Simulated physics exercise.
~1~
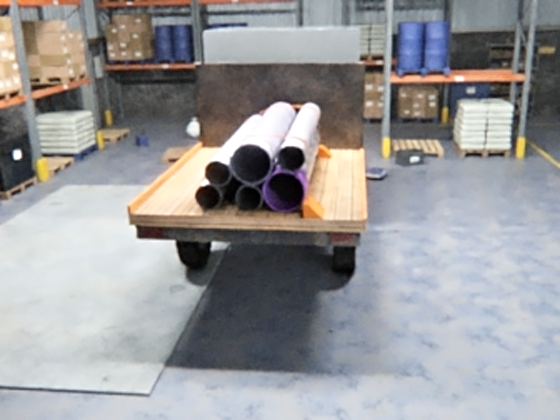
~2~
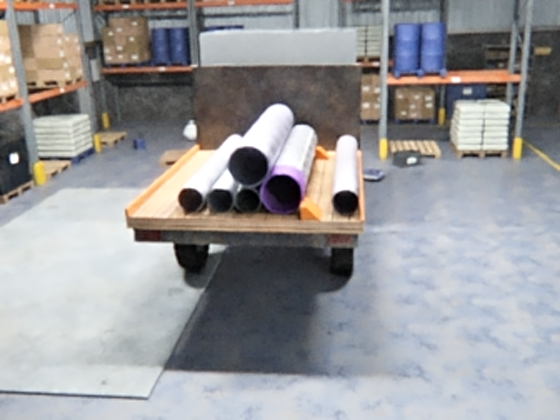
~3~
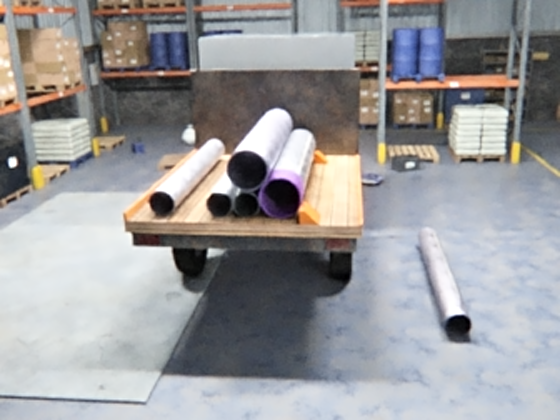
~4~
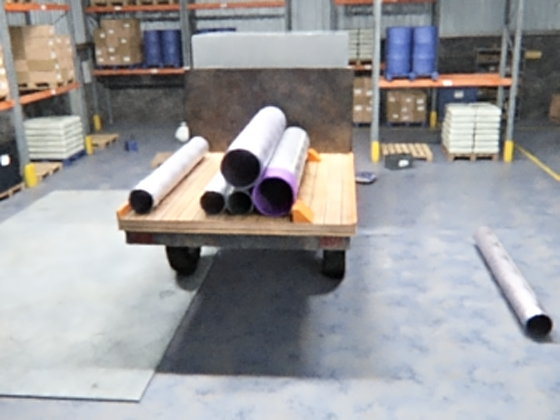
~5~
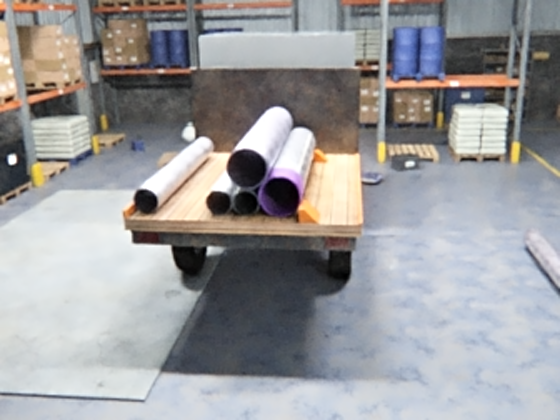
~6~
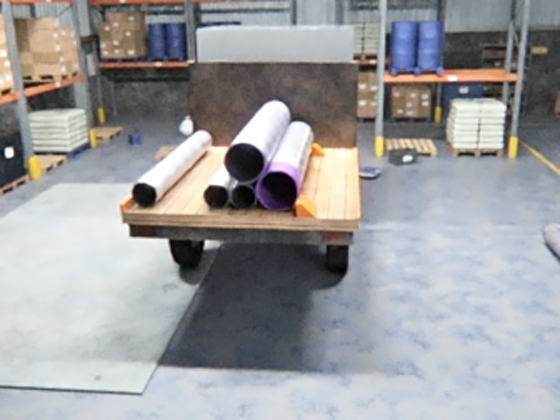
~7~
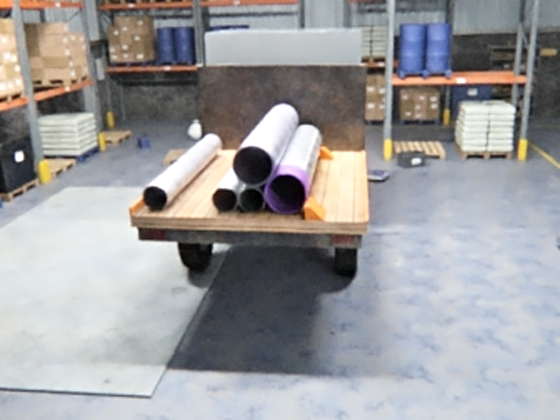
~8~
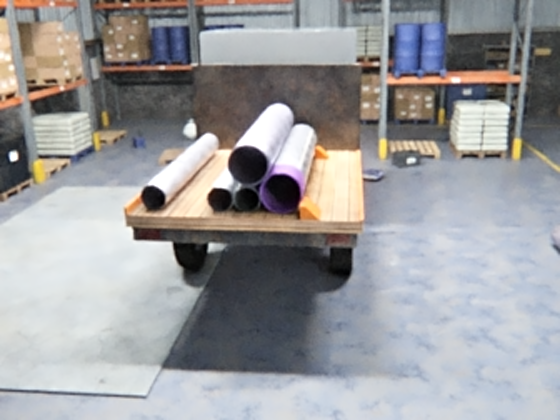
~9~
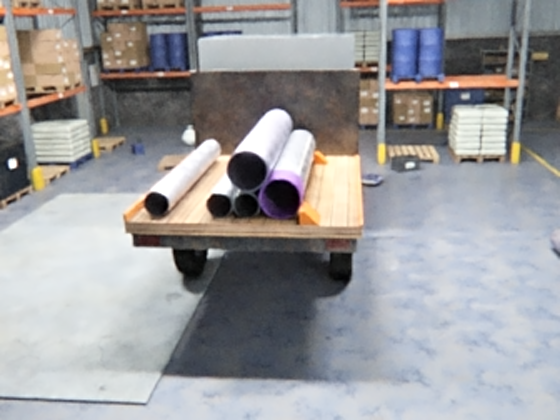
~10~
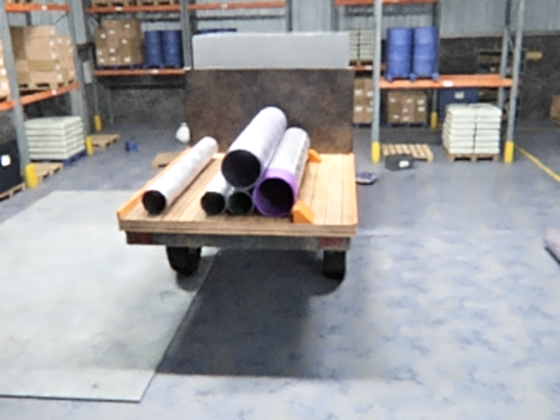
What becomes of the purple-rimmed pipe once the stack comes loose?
It stays aboard the deck, resting beside the orange chock with other pipes bunched against it.
